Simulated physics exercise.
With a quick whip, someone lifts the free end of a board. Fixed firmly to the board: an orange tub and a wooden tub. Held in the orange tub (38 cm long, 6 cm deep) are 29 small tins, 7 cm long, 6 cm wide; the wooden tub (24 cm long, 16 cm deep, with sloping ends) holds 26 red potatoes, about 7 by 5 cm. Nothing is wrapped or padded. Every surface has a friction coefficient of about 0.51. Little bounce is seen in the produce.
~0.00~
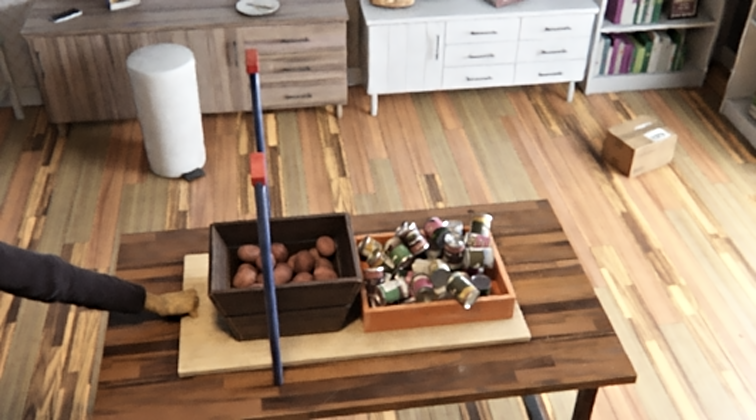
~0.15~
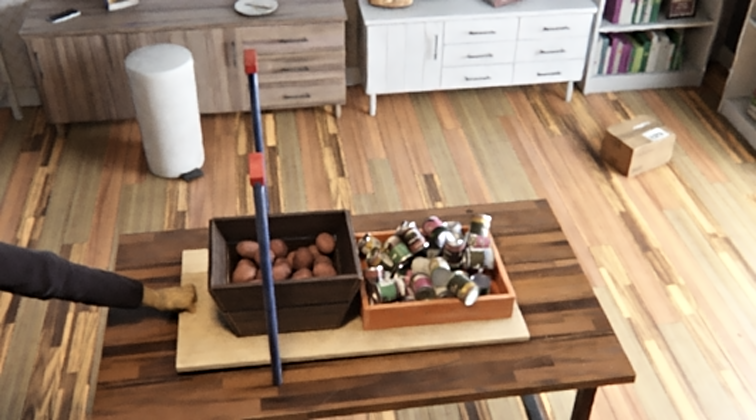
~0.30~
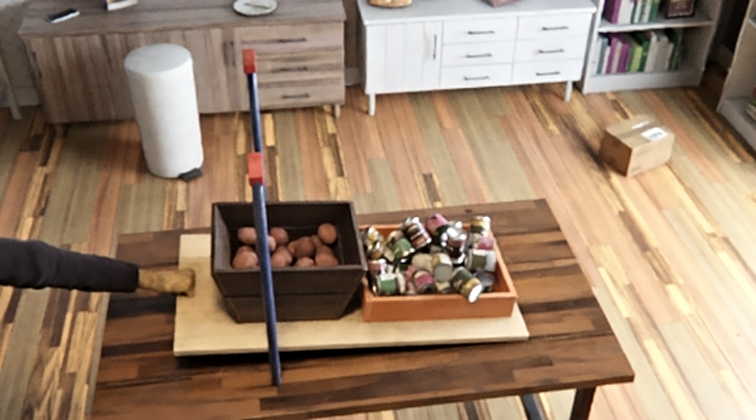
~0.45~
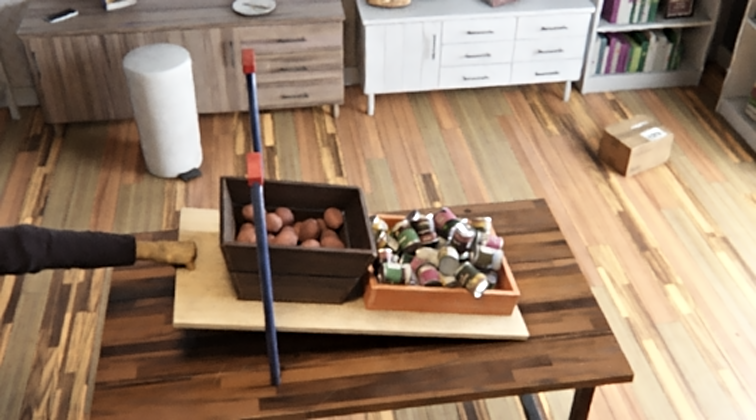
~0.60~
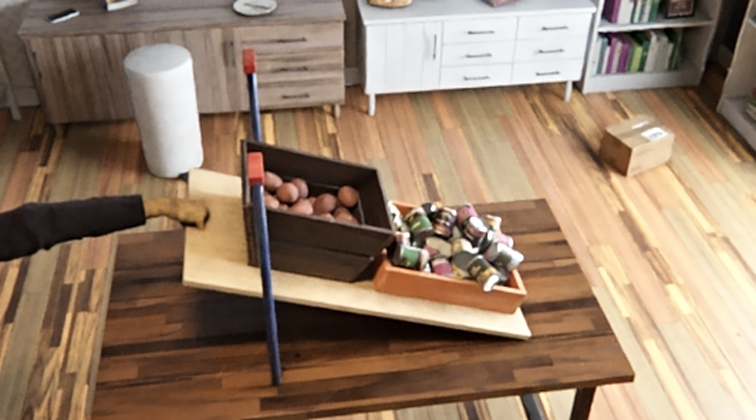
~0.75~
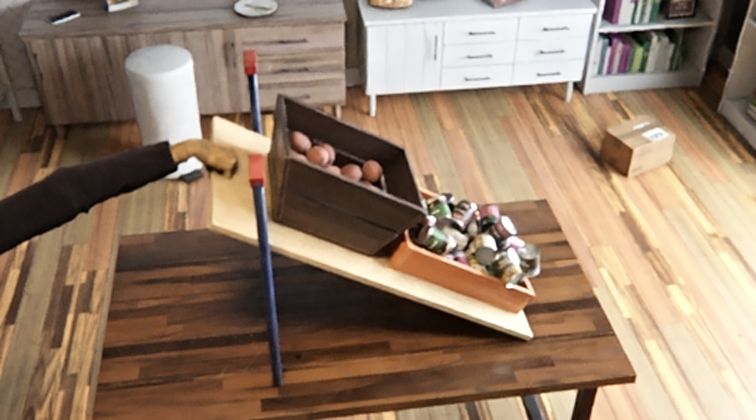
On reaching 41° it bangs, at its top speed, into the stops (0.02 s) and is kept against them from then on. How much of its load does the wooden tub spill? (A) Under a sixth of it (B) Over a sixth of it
A.
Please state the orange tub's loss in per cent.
Loss for the orange tub - 40 per cent.
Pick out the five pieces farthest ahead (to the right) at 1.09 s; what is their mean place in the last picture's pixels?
Near (546, 262) in pixels.
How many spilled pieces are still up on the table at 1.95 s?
Roughly 6.
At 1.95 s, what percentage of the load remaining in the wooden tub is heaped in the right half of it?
Roughly 100 percent of the remaining load.
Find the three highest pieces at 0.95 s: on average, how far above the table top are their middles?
Their middles average near 58 cm high.
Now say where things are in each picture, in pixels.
In the first frame (each is followed by its nearest rim corner in this view), wooden tub, (212, 292); orange tub, (369, 310); 0° from level; none out.
The second frame shows wooden tub, (212, 287); orange tub, (369, 307); 1° from level.
The third frame shows wooden tub, (215, 271); orange tub, (371, 299); 5° from level.
The fourth frame shows wooden tub, (225, 243); orange tub, (377, 286); 11° from level.
The fifth frame shows wooden tub, (248, 204); orange tub, (390, 268); 20° from level.
The sixth frame shows wooden tub, (290, 156); orange tub, (413, 247); 31° from level; none out.
After 0.85 s, the lift is arrested.
After 0.95 s, tilt 41°; orange tub 27 in, 2 out and wooden tub 26 in, 0 out.
After 1.09 s, tilt 41°; orange tub 26 in, 3 out and wooden tub 26 in, 0 out.
After 1.35 s, tilt 41°; orange tub 20 in, 9 out and wooden tub 26 in, 0 out.
Outcome (at 1.95 s), orange tub 18 in, 11 out and wooden tub 26 in, 0 out. Asked share, 0 of 26, 0 per cent.
